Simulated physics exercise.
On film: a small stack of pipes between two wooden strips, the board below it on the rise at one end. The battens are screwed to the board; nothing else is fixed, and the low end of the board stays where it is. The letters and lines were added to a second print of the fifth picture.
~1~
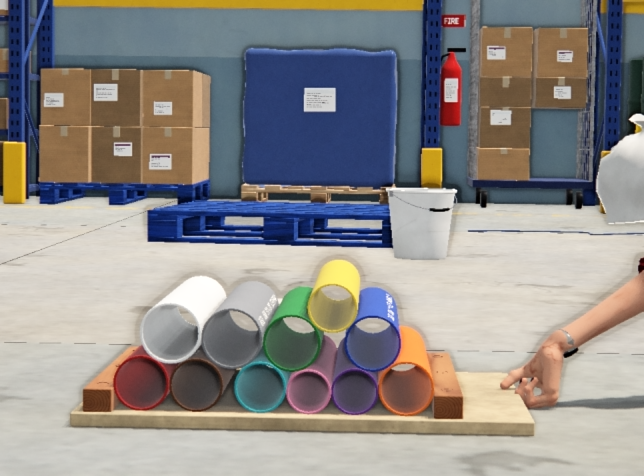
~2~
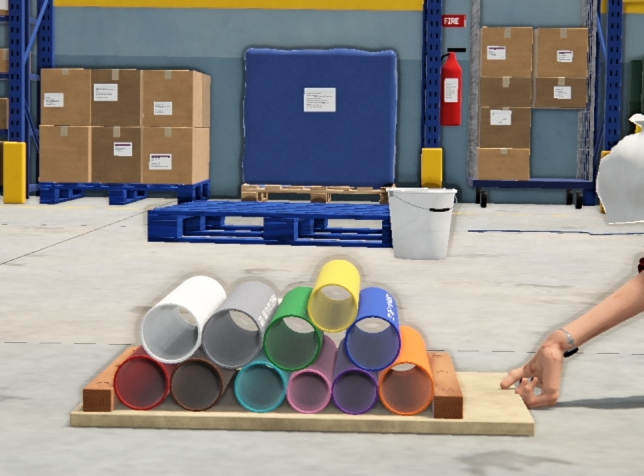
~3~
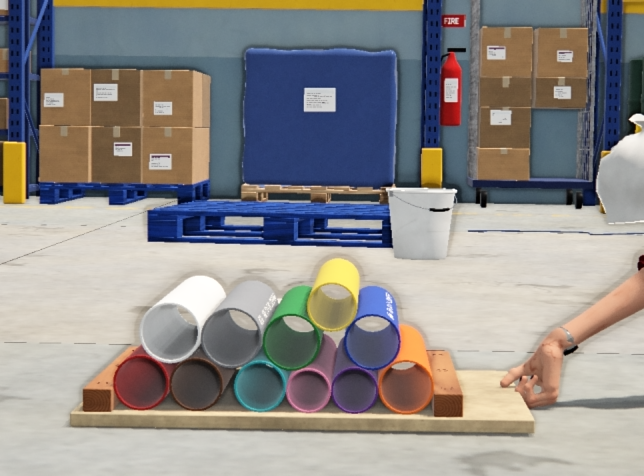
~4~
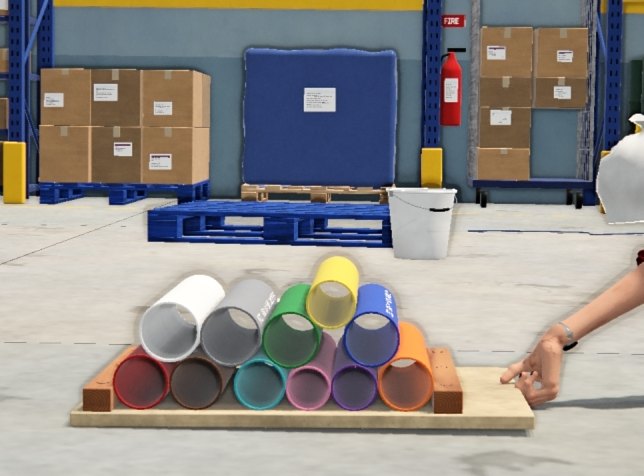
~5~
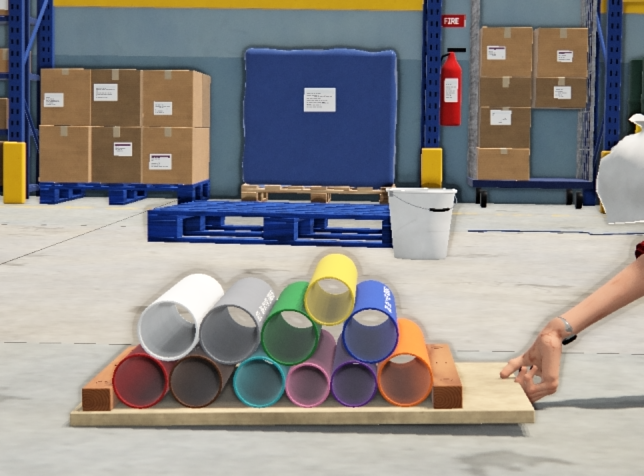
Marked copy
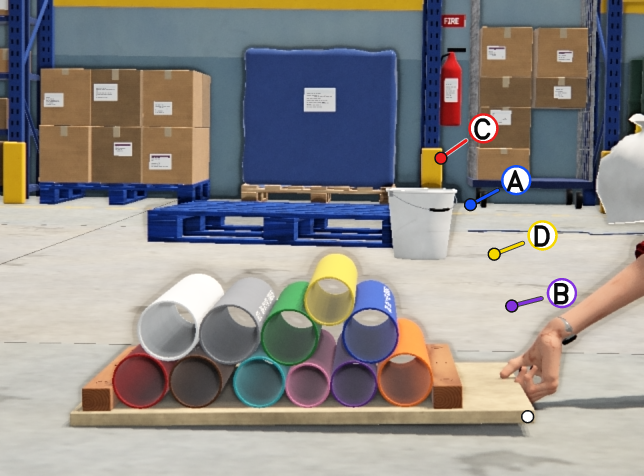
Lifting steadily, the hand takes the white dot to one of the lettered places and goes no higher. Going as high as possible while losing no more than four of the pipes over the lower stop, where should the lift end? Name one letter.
The last mark within the limit is D.
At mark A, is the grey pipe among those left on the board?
No, with A.
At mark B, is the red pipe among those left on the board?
Yes, with B.
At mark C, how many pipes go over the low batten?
It comes to five.
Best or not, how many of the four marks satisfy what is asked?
Two of the four.
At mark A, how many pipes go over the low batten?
At A the number is five.
On the marked copy, A at (470, 204); B at (512, 306); C at (441, 158); D at (494, 254); the white dot at (528, 417).
Taking D. A third of the way, board at 15°.
Two thirds of the way, board at 22°.
When it is over, board at 22°, one over the low batten (white).
As for the rest, A five over the low batten; B one over the low batten (white); C five over the low batten.
